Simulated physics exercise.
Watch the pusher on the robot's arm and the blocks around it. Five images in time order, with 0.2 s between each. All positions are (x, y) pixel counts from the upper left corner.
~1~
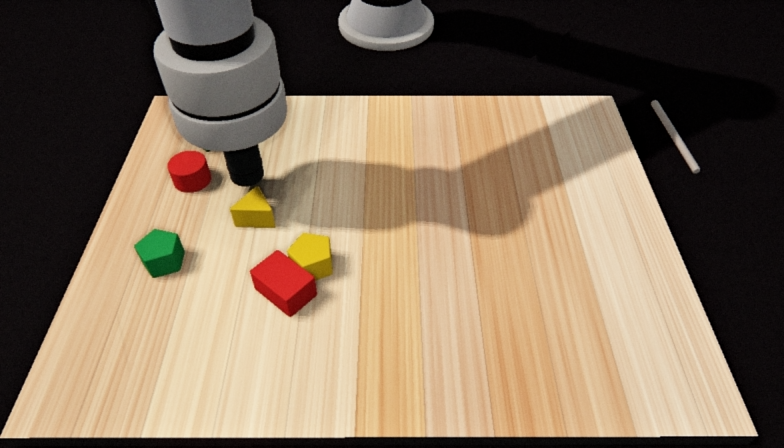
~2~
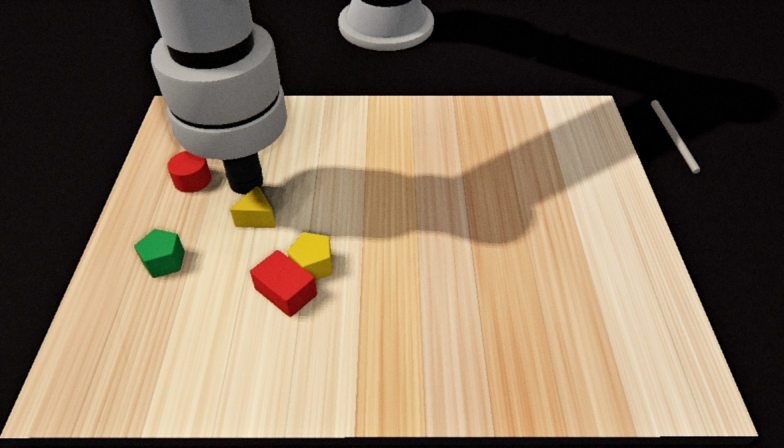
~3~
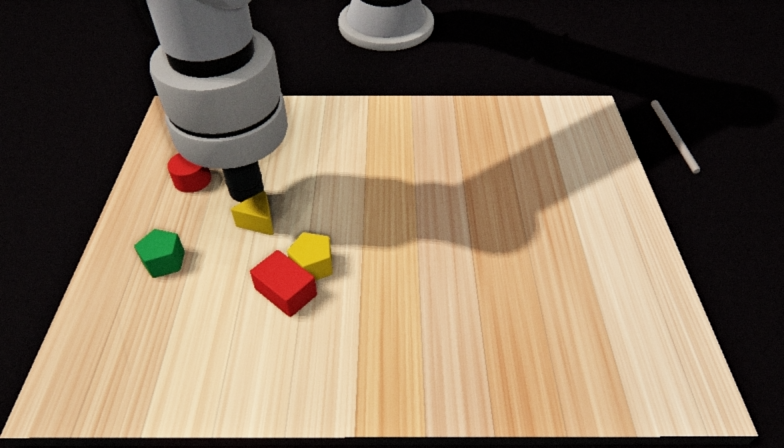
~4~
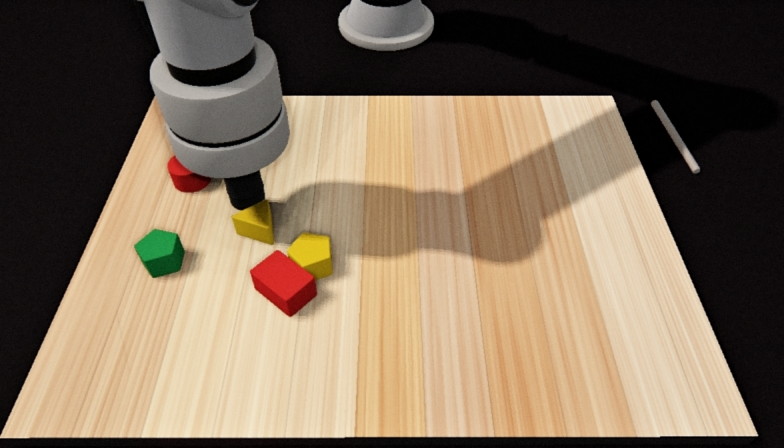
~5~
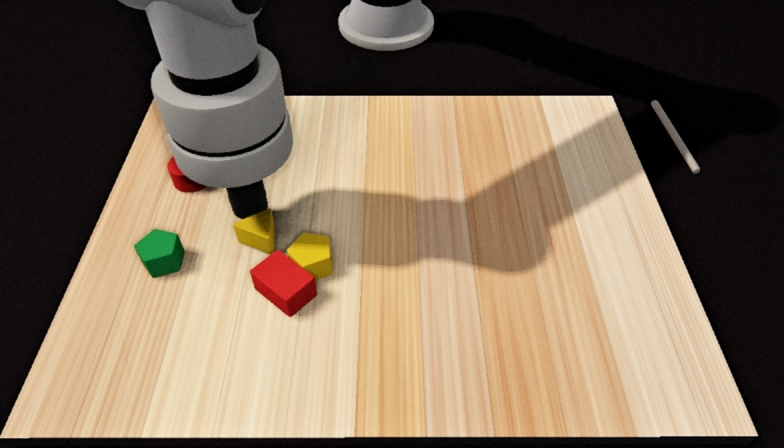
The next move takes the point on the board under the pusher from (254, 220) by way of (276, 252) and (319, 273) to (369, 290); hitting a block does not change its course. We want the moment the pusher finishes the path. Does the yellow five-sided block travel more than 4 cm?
Answer: Yes.
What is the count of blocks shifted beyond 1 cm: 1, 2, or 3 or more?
The push will move three blocks or more.
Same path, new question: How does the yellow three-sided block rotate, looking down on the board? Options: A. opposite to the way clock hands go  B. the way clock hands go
B
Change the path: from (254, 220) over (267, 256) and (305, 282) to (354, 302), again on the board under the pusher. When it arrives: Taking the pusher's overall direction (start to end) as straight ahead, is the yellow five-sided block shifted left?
Yes, that is what happens.
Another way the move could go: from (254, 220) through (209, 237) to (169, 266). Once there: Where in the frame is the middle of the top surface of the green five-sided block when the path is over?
When the path ends, it will be at (119, 264).
On the path given first. One third of the way, pusher at (274, 240); yellow three-sided block at (257, 258), turned 45° clockwise; red rectangular block at (285, 280).
Two thirds of the way, pusher at (318, 262); yellow three-sided block at (256, 263), turned 55° clockwise; red rectangular block at (298, 297), turned 40° clockwise; yellow five-sided block at (355, 261), turned 25° anticlockwise.
At the end, pusher at (369, 279); green five-sided block not moved; yellow three-sided block at (256, 263), turned 55° clockwise; red rectangular block at (300, 298), turned 50° clockwise; yellow five-sided block at (409, 273), turned 40° anticlockwise.
